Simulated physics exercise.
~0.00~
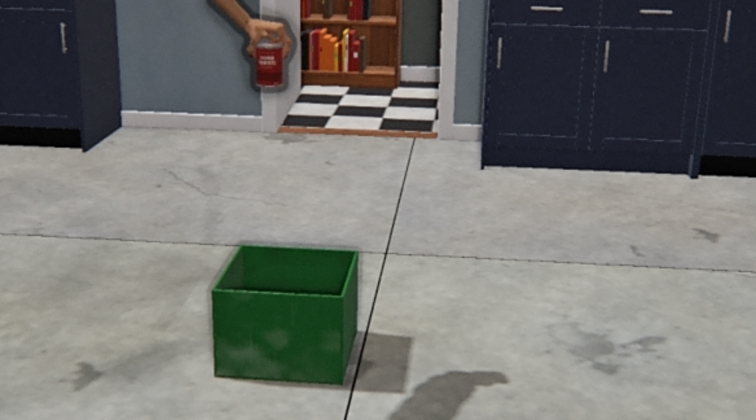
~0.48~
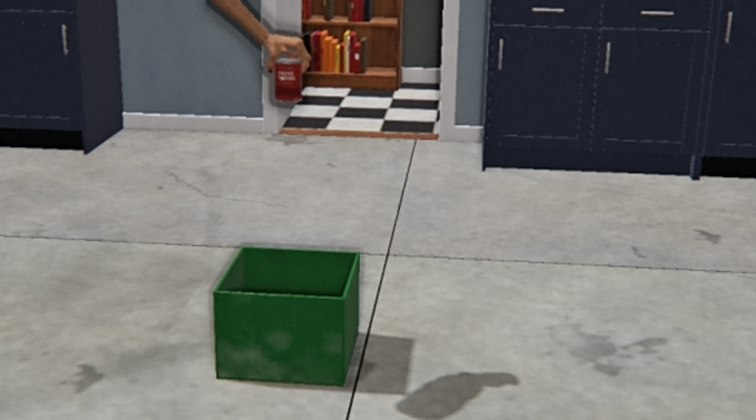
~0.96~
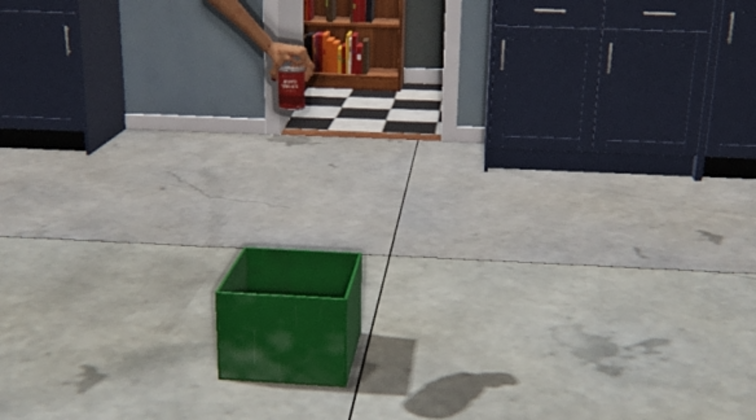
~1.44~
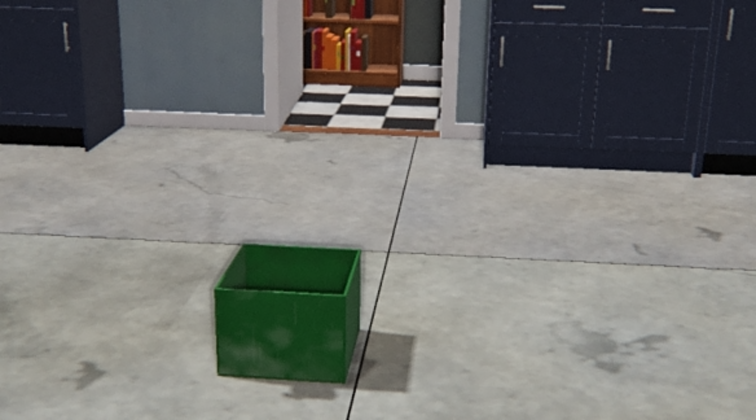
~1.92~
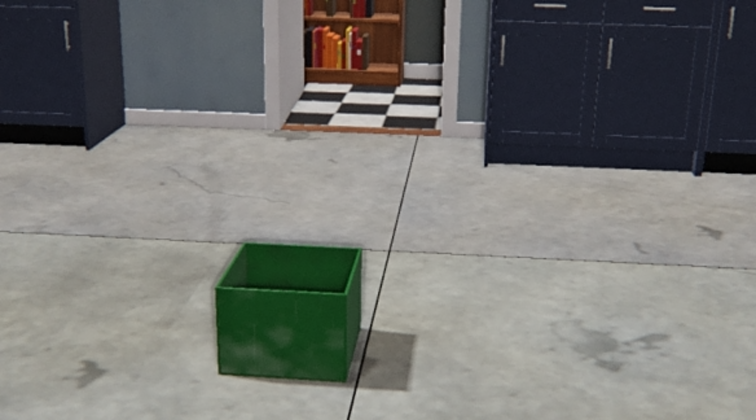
The view looks slightly down across a grey concrete floor toward dark blue cabinets and an open doorway, where a bookshelf stands above black-and-white checkered tiles, and the camera sways a little. An open green box sits on the floor in the foreground, left of centre. Above it, a hand reaching in from the top holds a small red tin upright, shifting it slightly right and down. The hand then lets go and draws out of sight, and the tin drops. At the end the tin is hidden, having landed inside the box, which has stayed in its place.
